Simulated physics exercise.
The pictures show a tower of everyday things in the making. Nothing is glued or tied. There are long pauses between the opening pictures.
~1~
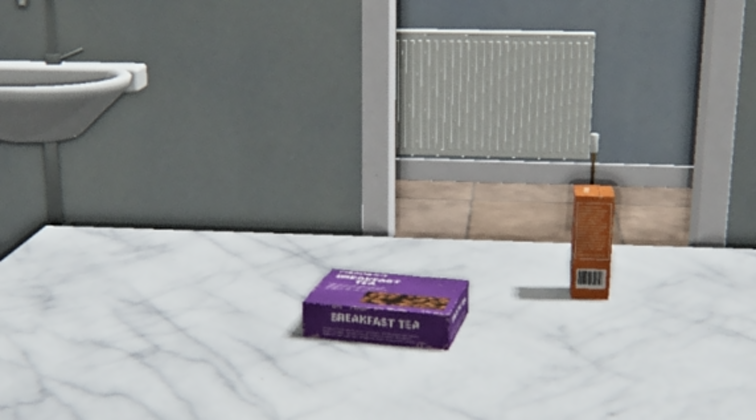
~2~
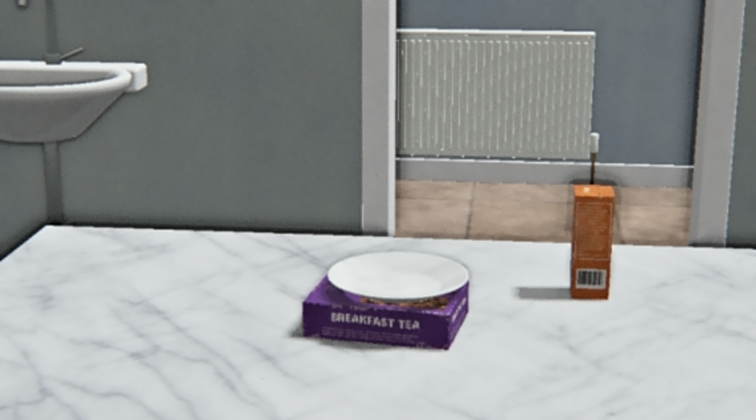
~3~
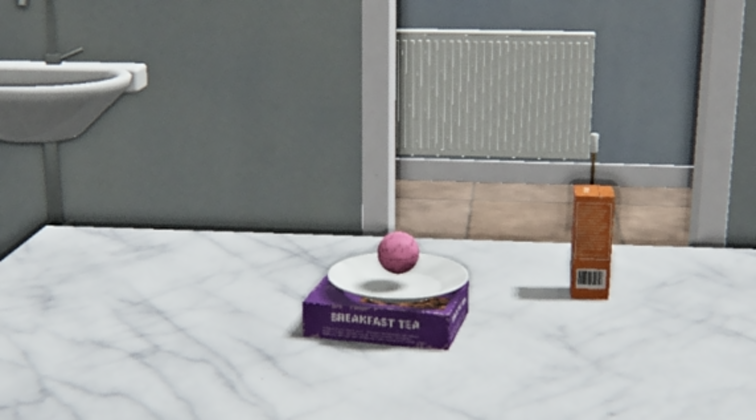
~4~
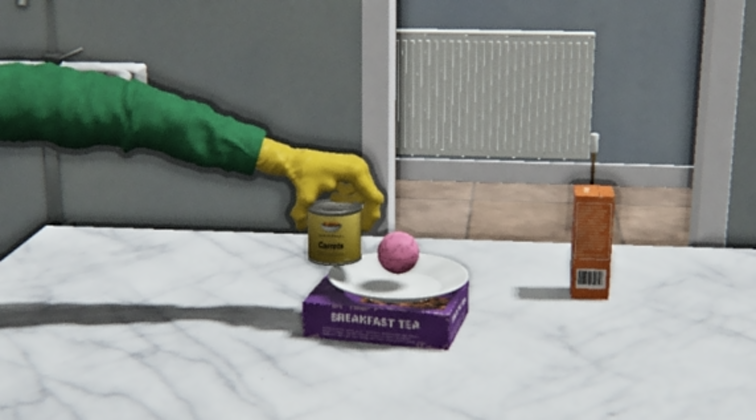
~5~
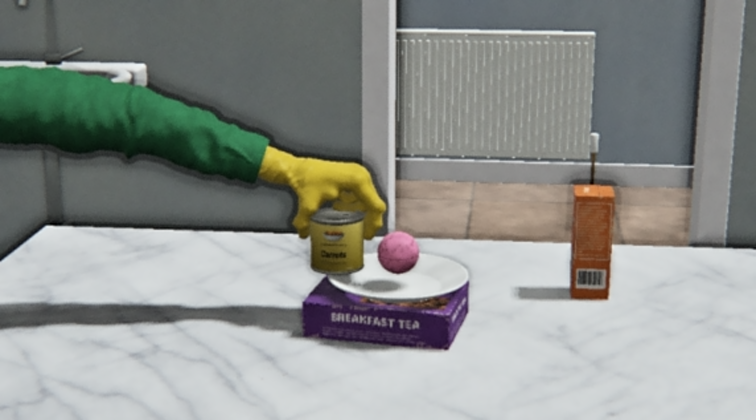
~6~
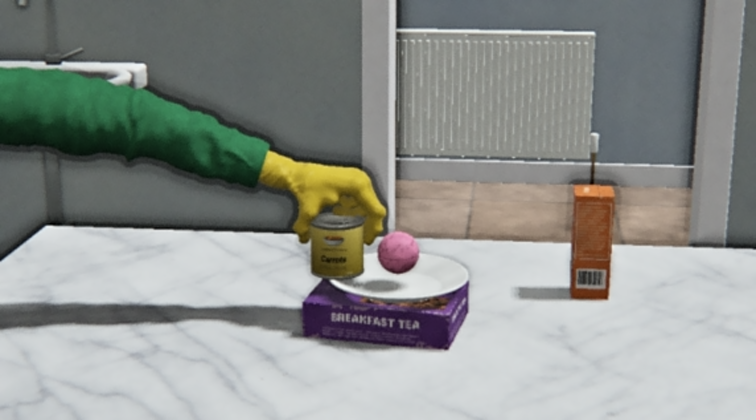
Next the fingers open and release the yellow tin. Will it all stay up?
It keeps its balance.
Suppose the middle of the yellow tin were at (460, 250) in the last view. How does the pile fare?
Then it holds.
Then, 0.40 s past the last view, nothing moves.
Then, 1.20 s past the last view, yellow tin resting near (337, 246).
Finally, all 5 still in place. Final places as the last picture's camera would see them, yellow tin near (337, 246). The pile stays up.
